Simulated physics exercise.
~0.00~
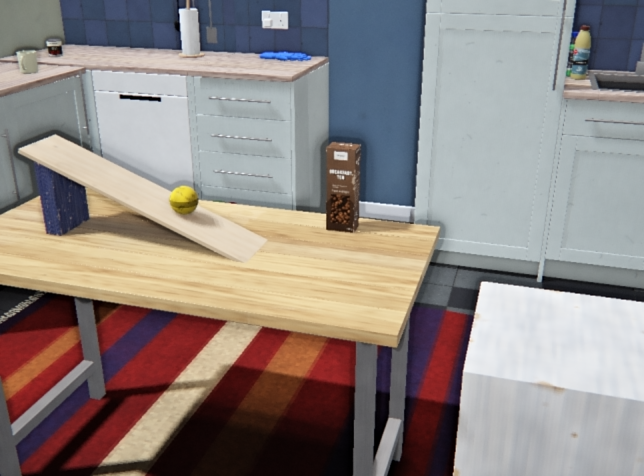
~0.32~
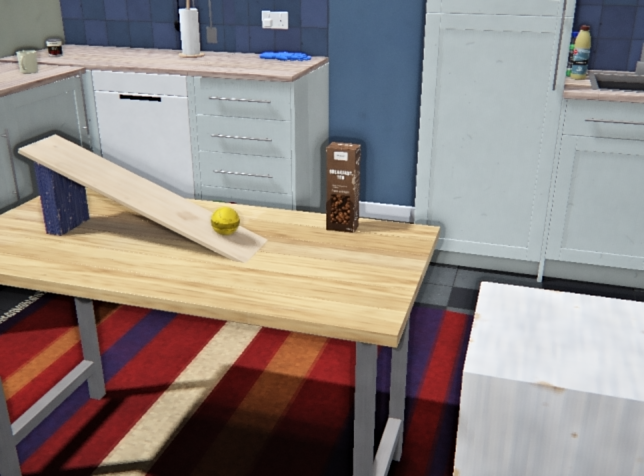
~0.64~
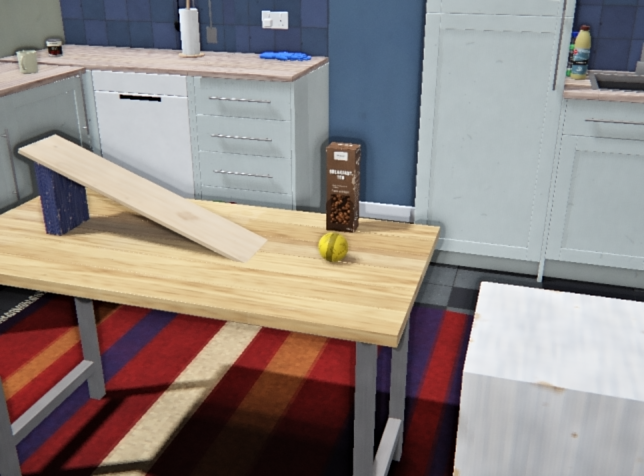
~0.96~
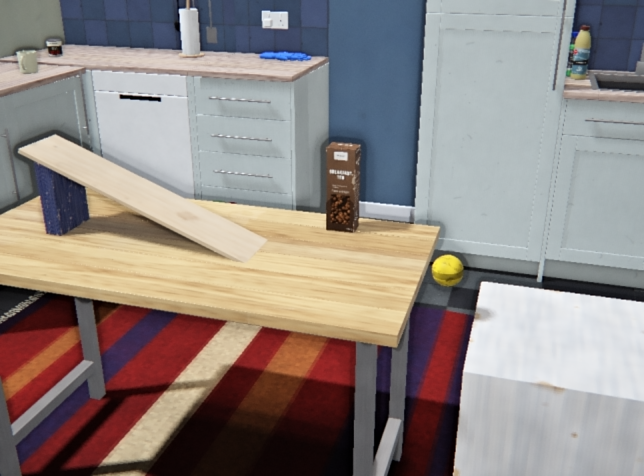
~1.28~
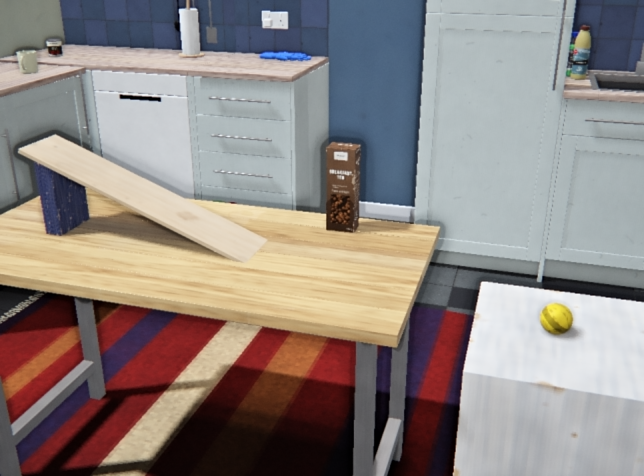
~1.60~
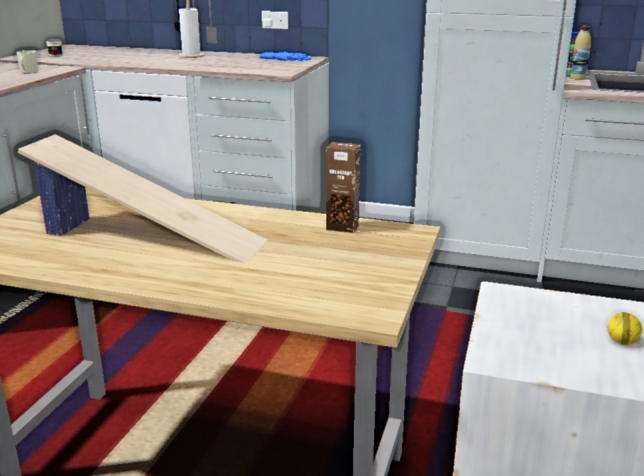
A yellow ball rolls down a pale wooden ramp propped on a dark blue block at the left of a wooden table, seen from a fixed, slightly raised view in a kitchen. A brown carton stands near the table's back edge, with a striped rug below and a white cabinet at the lower right. The ball leaves the ramp, rolls right across the tabletop past the carton and goes off the table's right end. It crosses the gap and comes down on the white cabinet's top. It ends farther right on that top, while the carton stays standing in place.
